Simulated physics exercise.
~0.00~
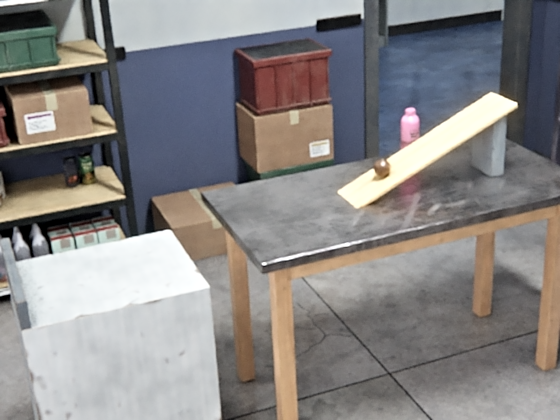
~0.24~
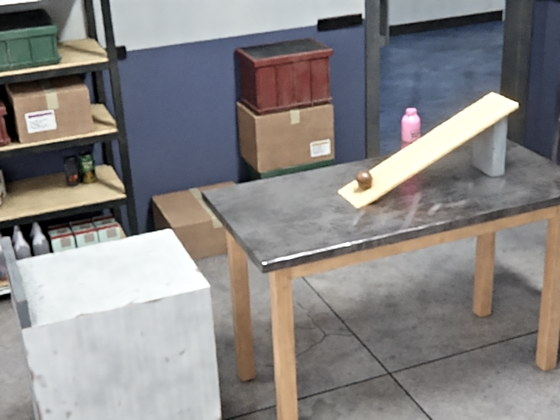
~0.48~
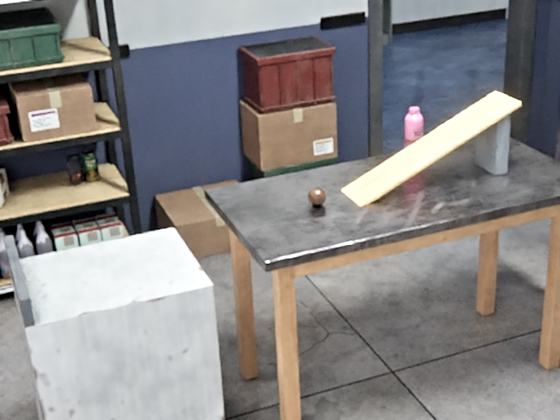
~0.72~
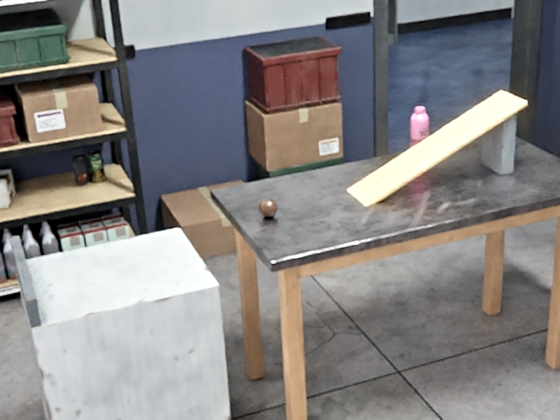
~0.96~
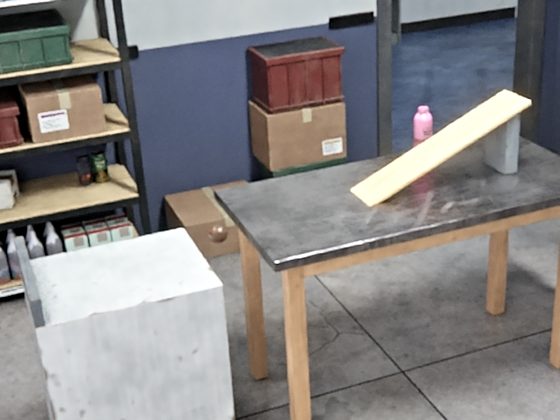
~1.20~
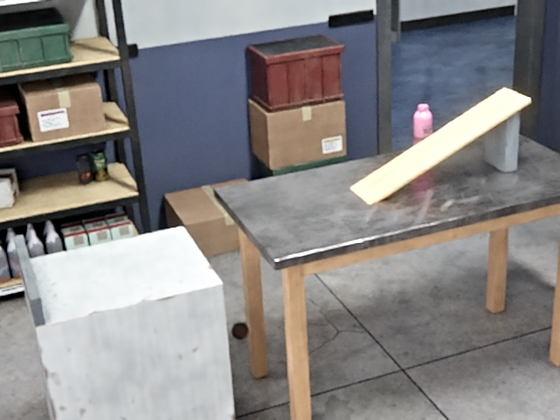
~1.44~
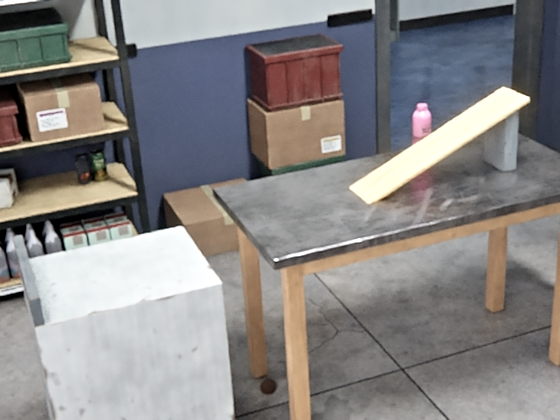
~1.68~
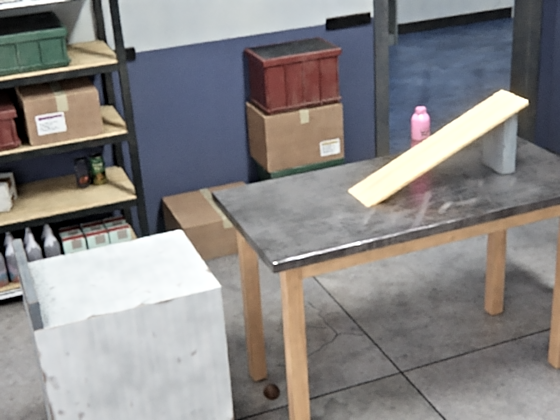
In a storeroom with stocked shelves, a small round brown object rolls down a plank ramp and leftward across a dark-topped table past a pink bottle, then leaves the edge, drops into the gap before a pale block, and ends on the floor near the table leg.
